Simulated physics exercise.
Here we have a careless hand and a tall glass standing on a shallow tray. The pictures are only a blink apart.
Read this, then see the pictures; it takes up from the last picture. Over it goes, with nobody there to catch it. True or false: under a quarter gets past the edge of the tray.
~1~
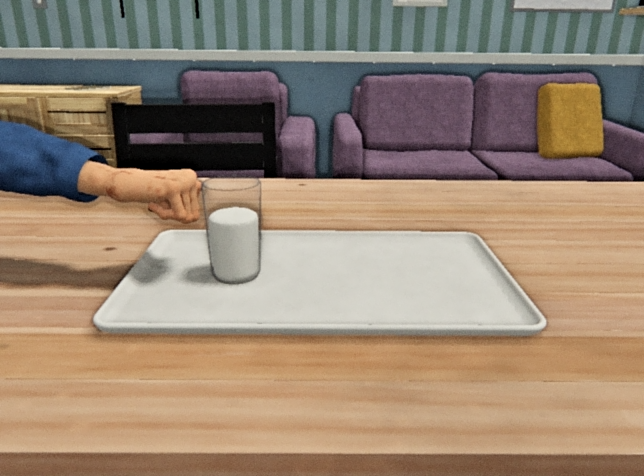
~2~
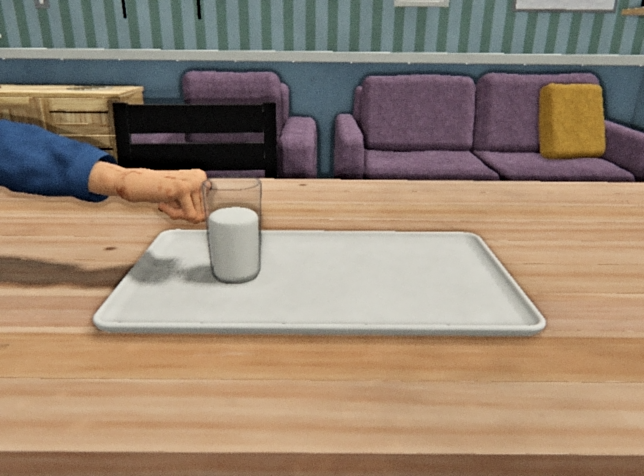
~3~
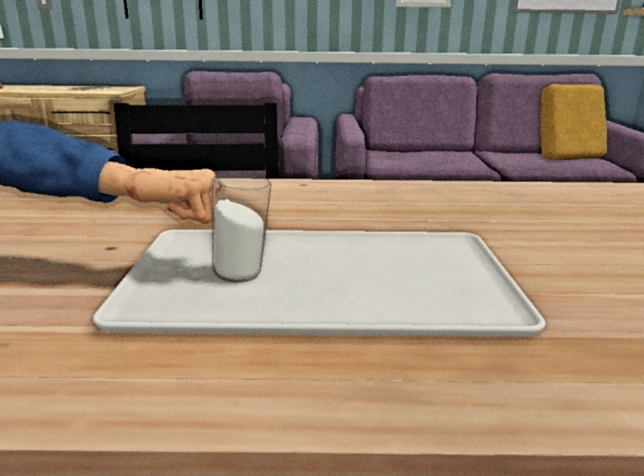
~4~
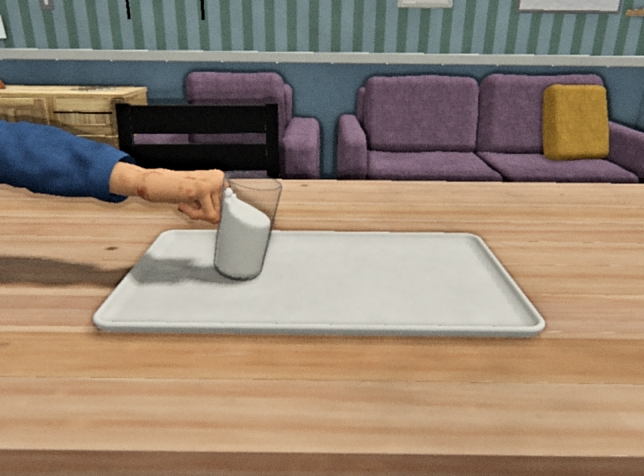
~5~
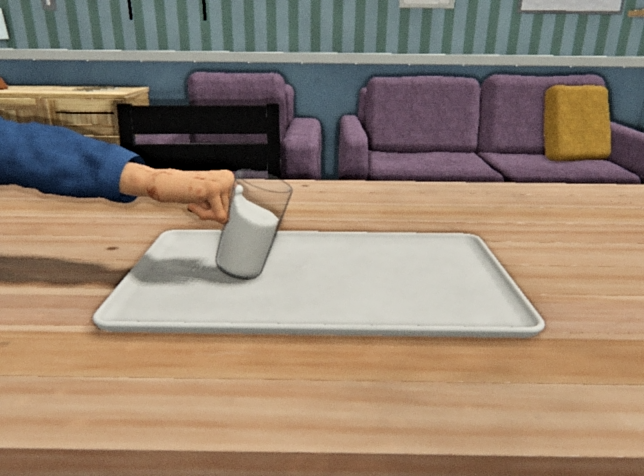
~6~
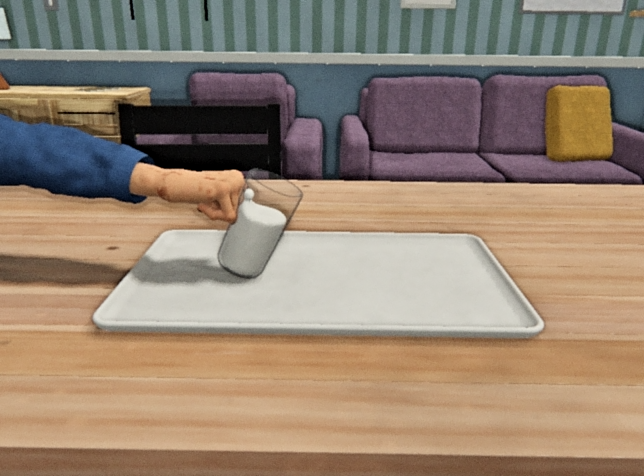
False.
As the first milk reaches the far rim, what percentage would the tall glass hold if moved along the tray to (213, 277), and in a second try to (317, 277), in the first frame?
45 %, then 80 %.
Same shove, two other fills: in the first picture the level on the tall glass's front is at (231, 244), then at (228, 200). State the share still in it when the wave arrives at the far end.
First level: 45 per cent; second level: 50 per cent.
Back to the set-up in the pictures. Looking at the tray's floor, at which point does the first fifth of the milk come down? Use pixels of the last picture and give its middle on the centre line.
About (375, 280).
A moment on, the tall glass lies on its side and 100 per cent is in the glass, 0 on the tray and 0 above or beyond its rim.
Next, the tall glass lies on its side and 64 per cent is in the glass, 26 on the tray and 10 above or beyond its rim.
Then the tall glass lies on its side and 34 per cent is in the glass, 55 on the tray and 11 above or beyond its rim.
Later the tall glass lies on its side and 19 per cent is in the glass, 37 on the tray and 43 above or beyond its rim.
Finally, 57 per cent is held by tray and glass, 43 is off the tray.
